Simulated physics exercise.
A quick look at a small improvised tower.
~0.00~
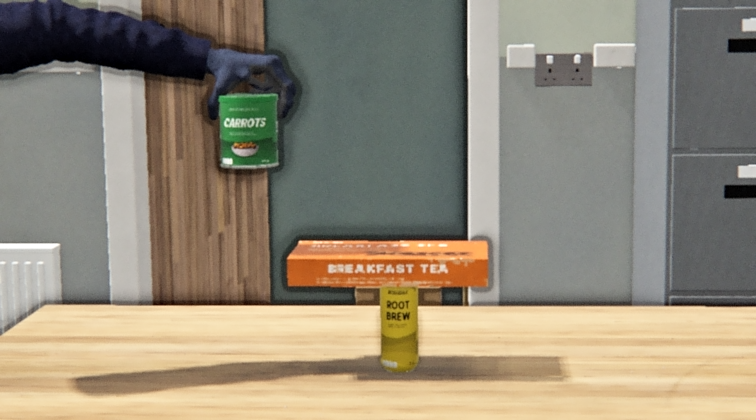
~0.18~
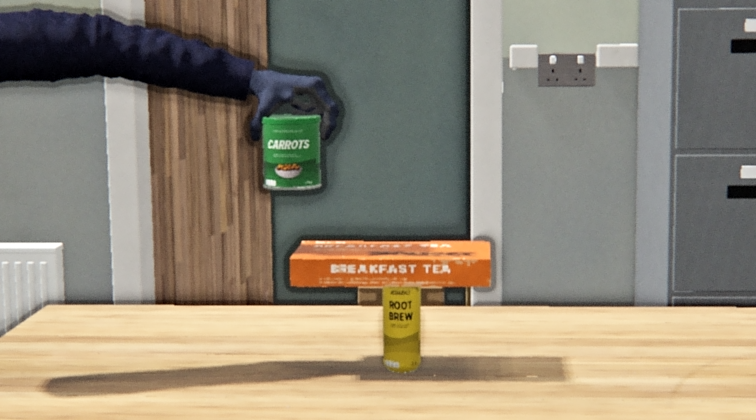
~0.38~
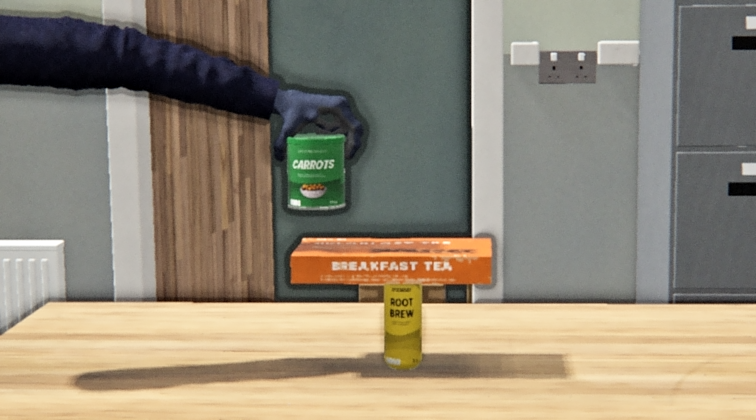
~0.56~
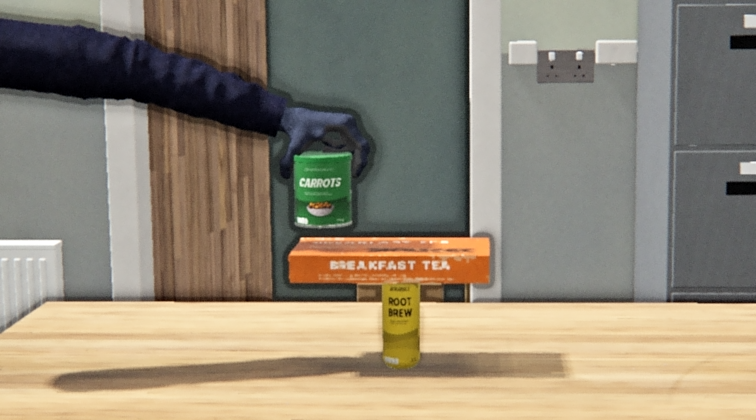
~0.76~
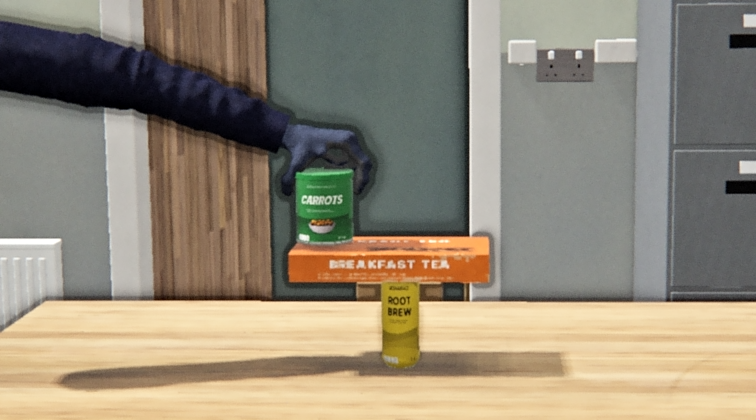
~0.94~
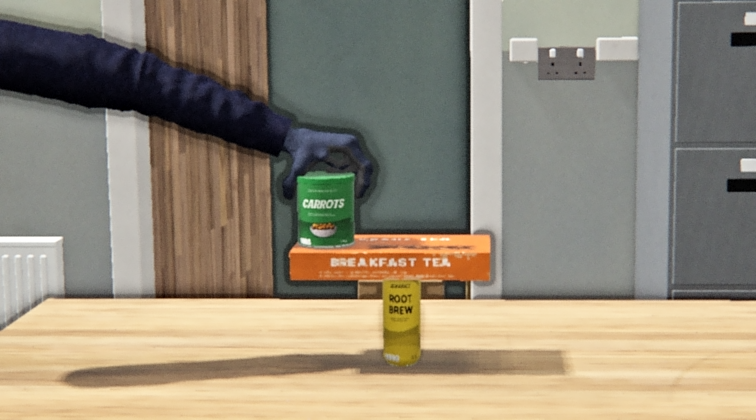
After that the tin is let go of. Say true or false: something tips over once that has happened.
True - something tips over.
By 1.34 s, green tin now fallen; orange packet tilted by 73°.
By 1.94 s, orange packet on its side.
When it is over (2.5 s), fallen, green tin and orange packet; yellow can as before. The stack gives way.
